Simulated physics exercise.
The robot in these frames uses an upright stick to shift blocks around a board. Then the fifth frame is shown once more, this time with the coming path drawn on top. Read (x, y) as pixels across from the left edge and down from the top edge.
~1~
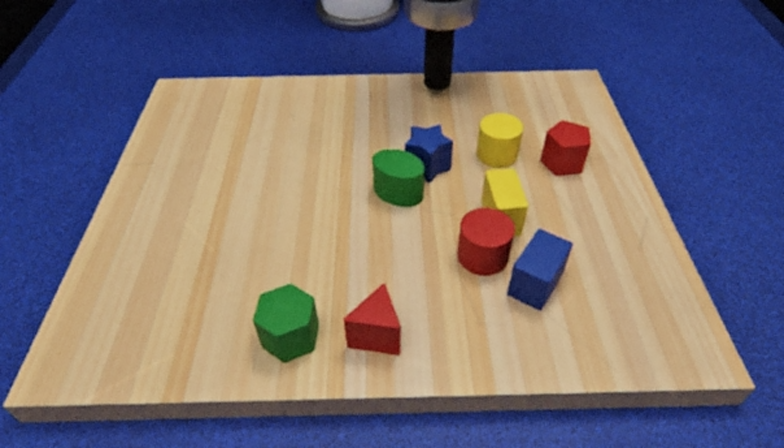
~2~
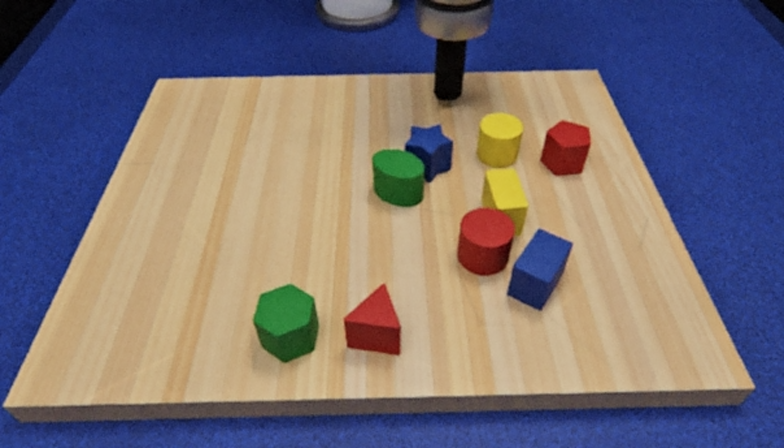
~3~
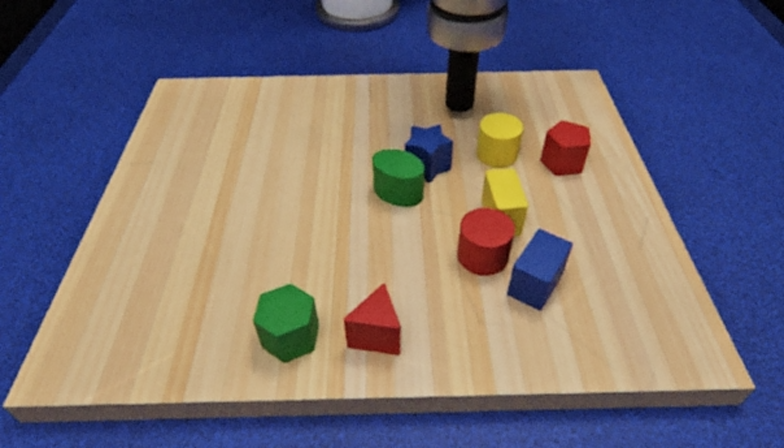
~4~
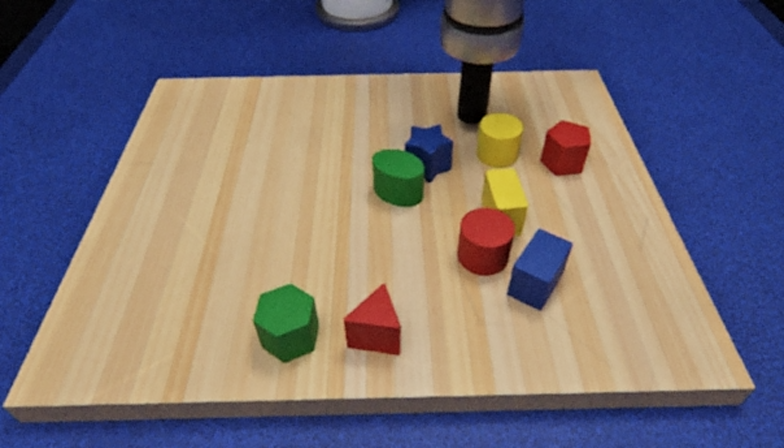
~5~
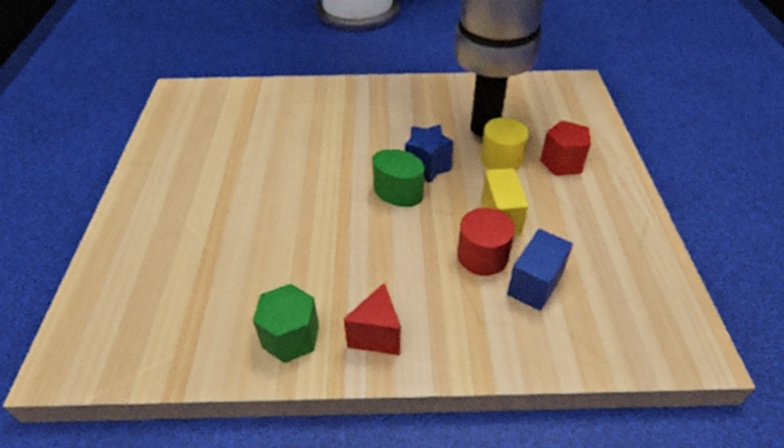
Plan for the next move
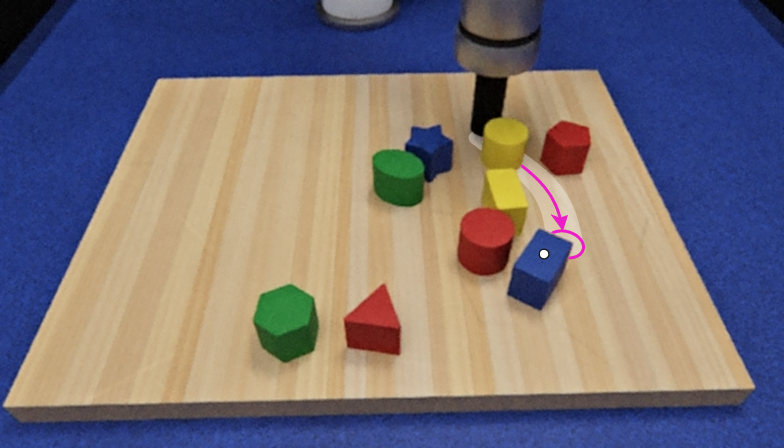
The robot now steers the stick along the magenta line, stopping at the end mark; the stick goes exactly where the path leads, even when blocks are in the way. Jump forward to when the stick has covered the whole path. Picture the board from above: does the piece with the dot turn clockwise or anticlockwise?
It turns counter-clockwise.
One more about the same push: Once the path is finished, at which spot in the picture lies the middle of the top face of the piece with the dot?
It should be at (533, 273) by then.
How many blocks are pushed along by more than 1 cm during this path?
Two get moved.
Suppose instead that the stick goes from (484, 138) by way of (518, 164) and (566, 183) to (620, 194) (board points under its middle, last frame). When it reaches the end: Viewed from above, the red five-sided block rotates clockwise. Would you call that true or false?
The statement is incorrect.
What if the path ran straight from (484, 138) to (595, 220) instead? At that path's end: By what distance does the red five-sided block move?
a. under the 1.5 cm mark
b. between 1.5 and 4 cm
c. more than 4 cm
Letter a.
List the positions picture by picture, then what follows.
The first frame shows stick tip at (437, 83); block tops, red circle at (488, 226); yellow circle at (502, 125); yellow rectangular block at (506, 188); blue rectangular block at (544, 254).
The second frame shows stick at (448, 93); blocks unchanged.
The third frame shows stick at (459, 104); blocks unchanged.
The fourth frame shows stick at (472, 116); blocks unchanged.
The fifth frame shows stick at (485, 128); red circle at (488, 226); yellow circle at (506, 130); yellow rectangular block at (506, 188); blue rectangular block at (544, 254).
Path on the board, from (484, 138) by way of (521, 166) and (553, 200) to (565, 244); the dot is on the blue rectangular block.
What follows on the original path. One third of the way, stick at (524, 156); yellow circle at (536, 162).
Two thirds of the way, stick at (556, 190); yellow circle at (548, 196).
At the end, stick at (568, 234); red circle at (483, 227); yellow circle at (537, 229); yellow rectangular block at (503, 188), turned 15° clockwise; blue rectangular block at (533, 273), turned 35° anticlockwise.
